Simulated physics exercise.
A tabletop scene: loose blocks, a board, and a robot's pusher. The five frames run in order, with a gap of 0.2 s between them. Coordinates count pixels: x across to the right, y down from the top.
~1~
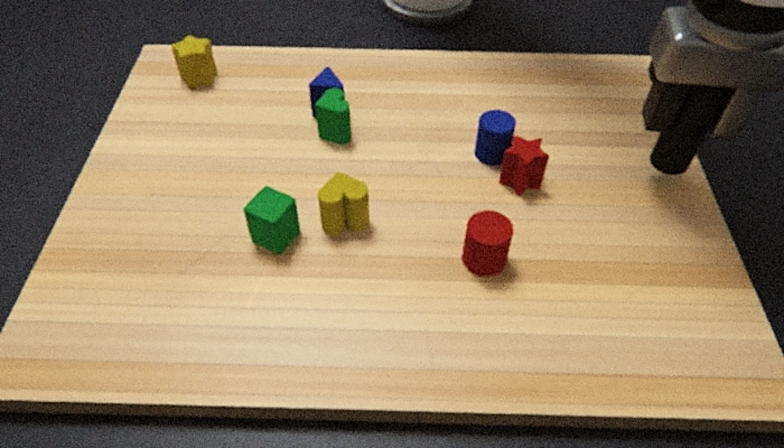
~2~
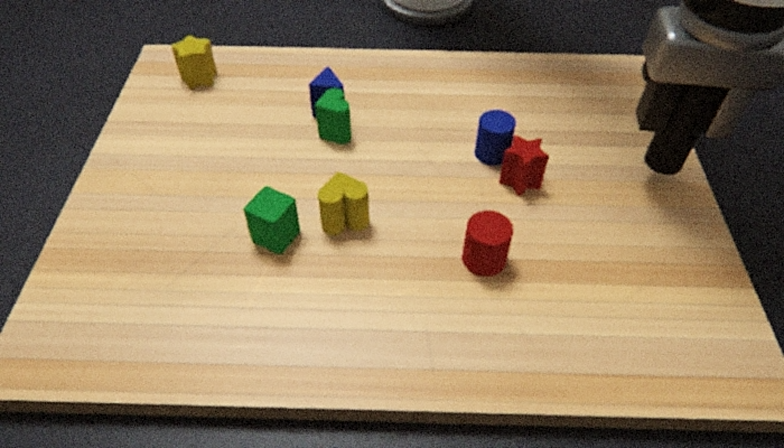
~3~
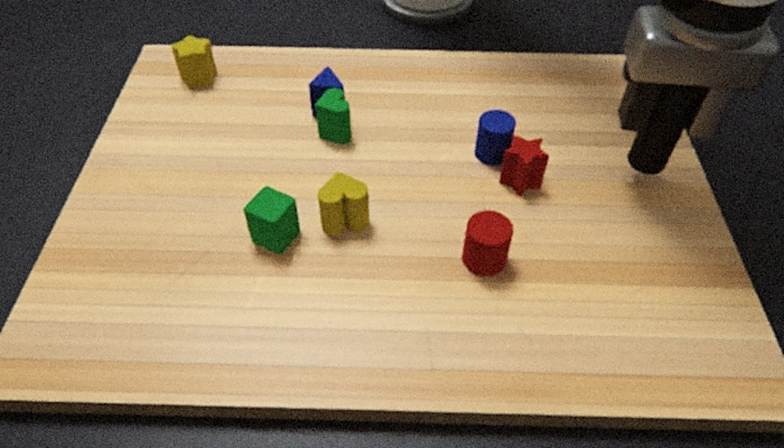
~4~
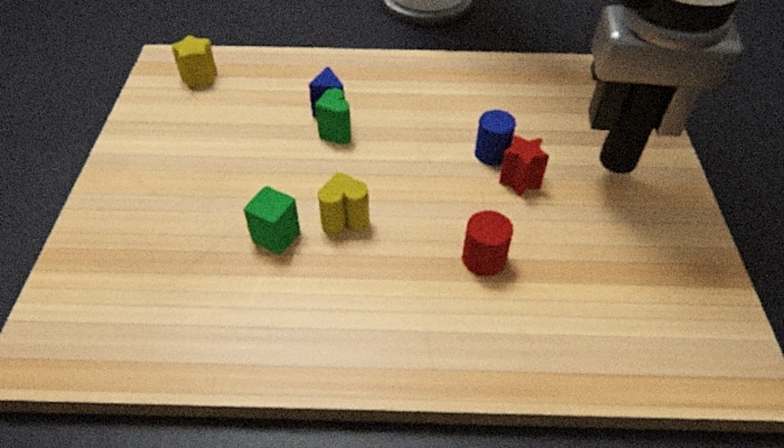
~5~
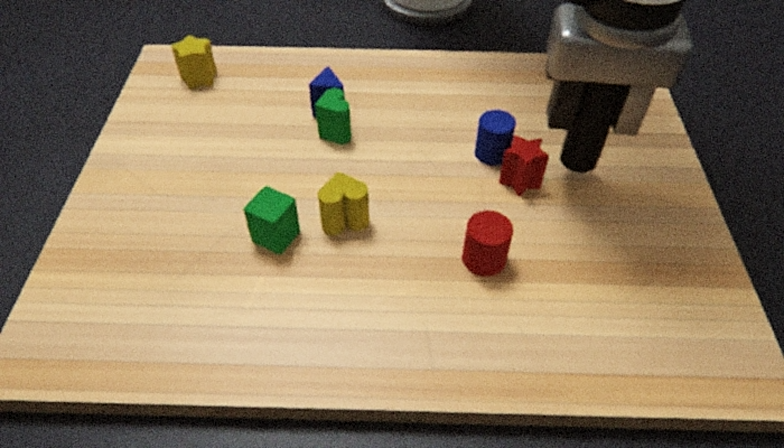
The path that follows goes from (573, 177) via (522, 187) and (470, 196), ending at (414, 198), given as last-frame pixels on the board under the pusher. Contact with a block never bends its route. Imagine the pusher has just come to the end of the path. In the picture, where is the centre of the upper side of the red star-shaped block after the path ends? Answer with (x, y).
At (386, 152).
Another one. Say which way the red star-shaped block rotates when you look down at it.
Clockwise from above.
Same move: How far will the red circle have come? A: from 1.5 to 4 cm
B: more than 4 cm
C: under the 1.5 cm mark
Correct choice: C.
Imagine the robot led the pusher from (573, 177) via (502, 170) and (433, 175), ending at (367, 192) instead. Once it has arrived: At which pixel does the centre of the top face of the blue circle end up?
The middle of its top is at (469, 113).
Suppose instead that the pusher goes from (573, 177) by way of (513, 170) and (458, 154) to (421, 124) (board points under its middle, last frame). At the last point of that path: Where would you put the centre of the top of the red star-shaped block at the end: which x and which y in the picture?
My prediction: (470, 149).
The first path, step by step. One third of the way, pusher (526, 171); red star-shaped block (495, 152), turned 15° clockwise.
Two thirds of the way, pusher (471, 179); red star-shaped block (440, 155), turned 25° clockwise.
At the end, pusher (415, 182); red circle not moved; blue circle not moved; red star-shaped block (386, 151), turned 40° clockwise.
